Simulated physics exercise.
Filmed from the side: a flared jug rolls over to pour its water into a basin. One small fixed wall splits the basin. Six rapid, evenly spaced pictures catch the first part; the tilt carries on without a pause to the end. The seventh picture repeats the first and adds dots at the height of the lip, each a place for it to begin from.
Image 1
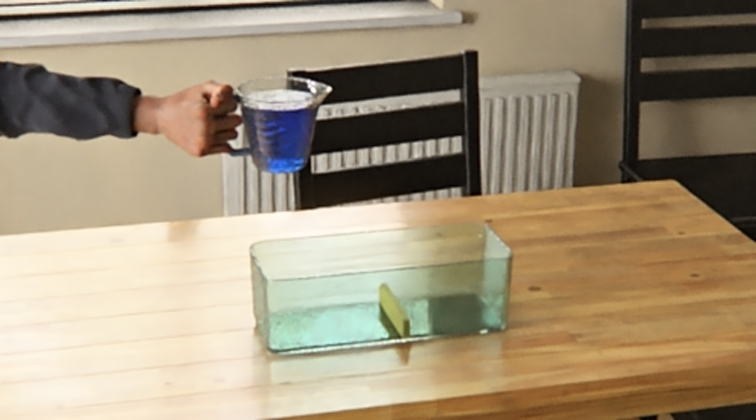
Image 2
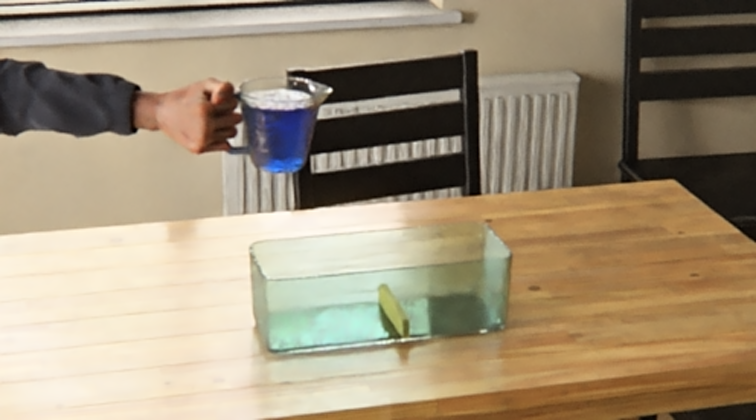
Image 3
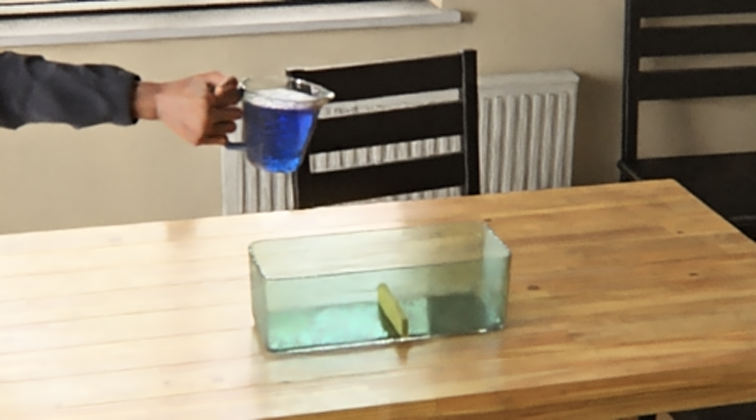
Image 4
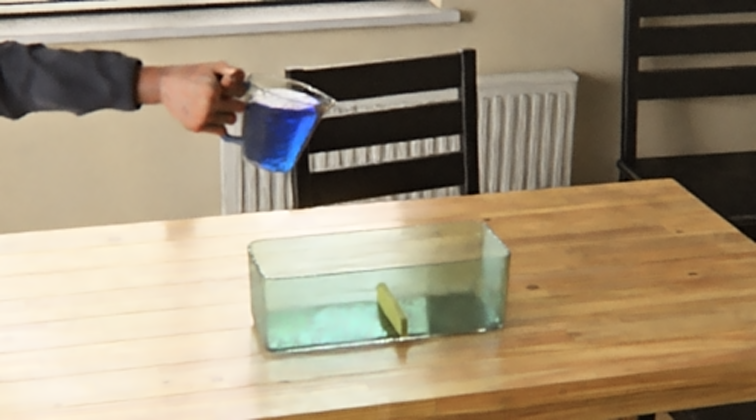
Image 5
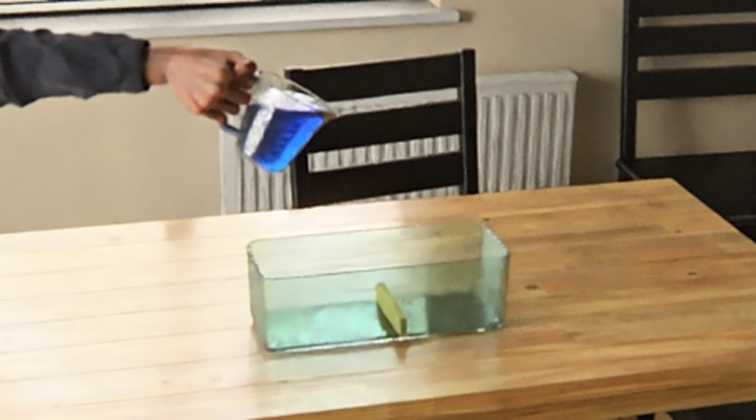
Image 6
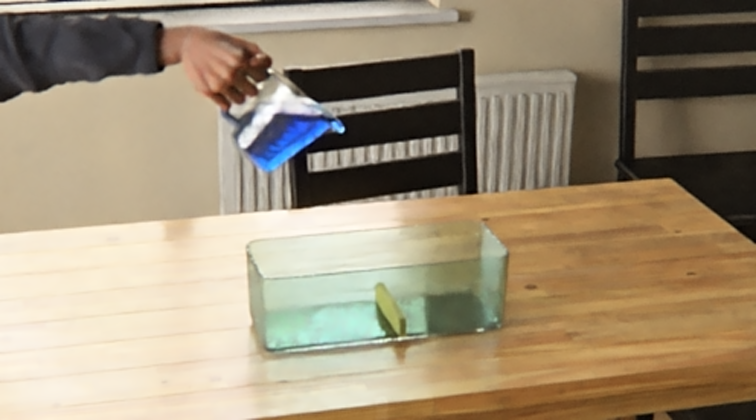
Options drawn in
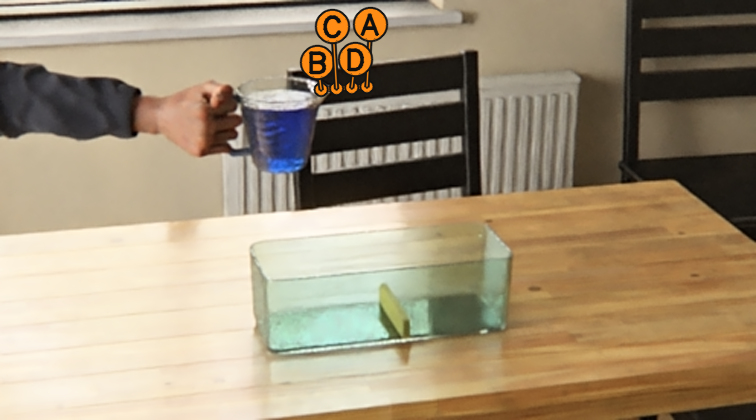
In the video, a hand holds a clear jug of blue water above a glass basin with a small yellowish divider on a wooden table, then steadily tilts it to the right until the water reaches the lip.
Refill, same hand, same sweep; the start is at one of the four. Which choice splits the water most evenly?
Go for A.
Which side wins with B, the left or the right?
More ends on the left.
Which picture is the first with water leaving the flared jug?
In picture 6.
On the marked copy, A at (366, 86); B at (321, 89); C at (336, 88); D at (351, 87).
With A, about 46 % ends left of the wall and 46 % right of it; 8 % is lost outside.
With B, about 73 % ends left of the wall and 16 % right of it; 11 % is lost outside.
With C, about 68 % ends left of the wall and 24 % right of it; 8 % is lost outside.
With D, about 56 % ends left of the wall and 35 % right of it; 9 % is lost outside.
